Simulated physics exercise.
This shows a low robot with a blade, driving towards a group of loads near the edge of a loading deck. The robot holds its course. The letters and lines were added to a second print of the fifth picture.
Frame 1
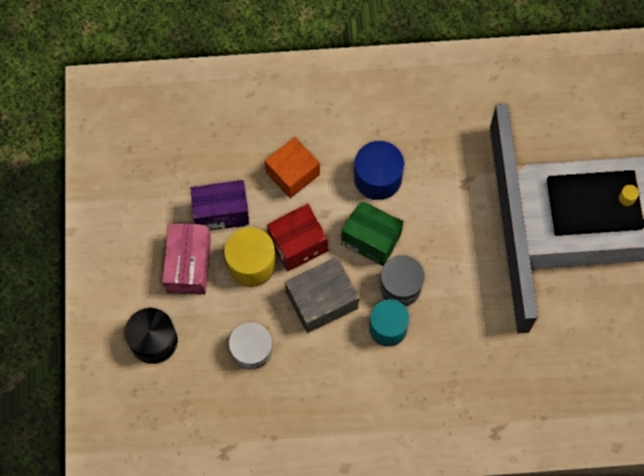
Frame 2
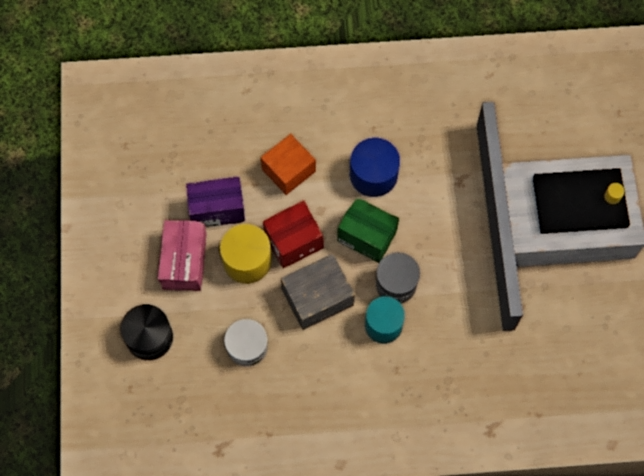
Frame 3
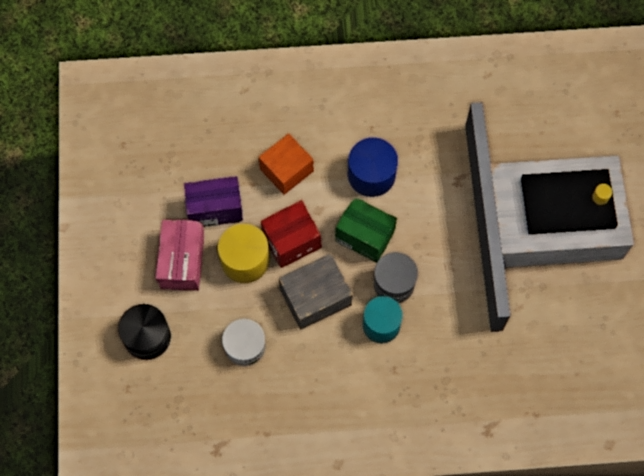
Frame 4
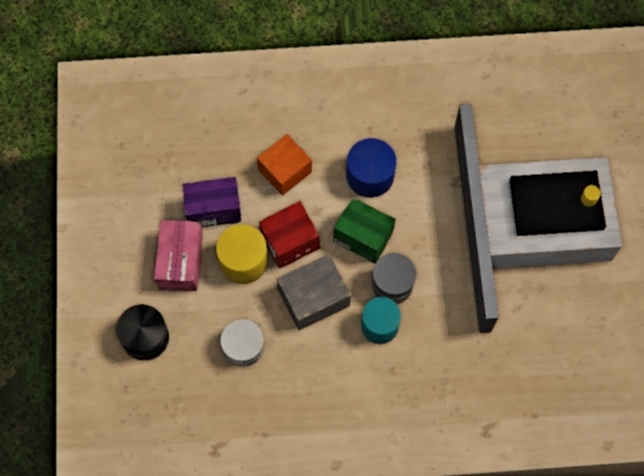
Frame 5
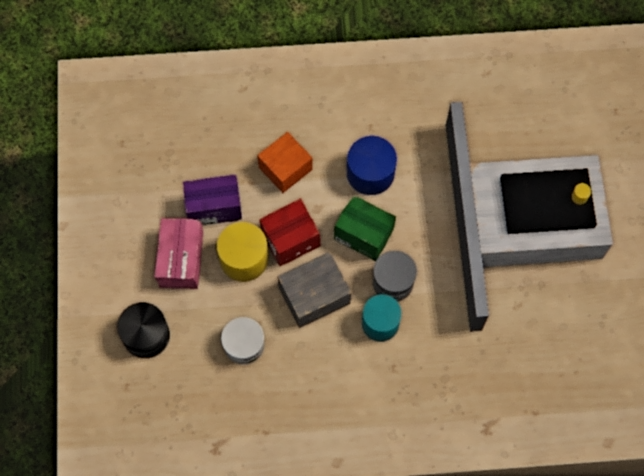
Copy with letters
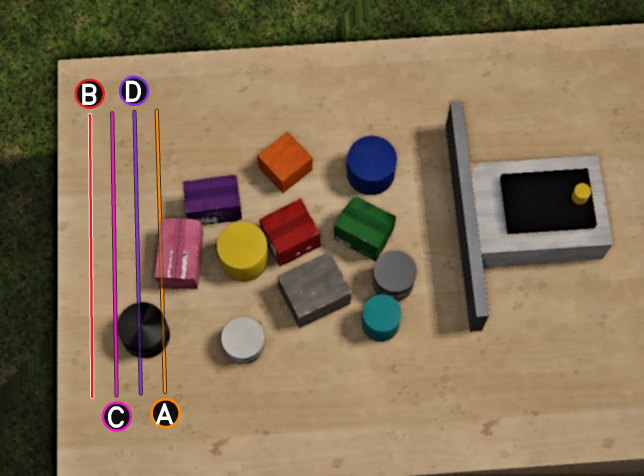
The footage shows a low robot with a wide grey blade moving slowly left across a wooden deck bordered by grass, drawing nearer to a cluster of colourful blocks and cylinders, which stay in place as the gap narrows.
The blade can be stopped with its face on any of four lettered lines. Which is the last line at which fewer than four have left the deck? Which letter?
As far as mark D.
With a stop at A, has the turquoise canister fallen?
By then, no.
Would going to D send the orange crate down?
By then, no.
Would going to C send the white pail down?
By then, no.
On the marked copy, A at (161, 245); B at (91, 250); C at (114, 248); D at (138, 247).
With D. Early on, robot (423, 209); orange crate (264, 162); turquoise canister (332, 324).
Further on, robot (305, 217); pink parcel (63, 254); yellow canister (106, 260).
At the end, robot (210, 223); yellow canister over the edge; pink parcel over the edge; two fallen.
As for the rest, A is within the limit but short; B drops five; C drops five.
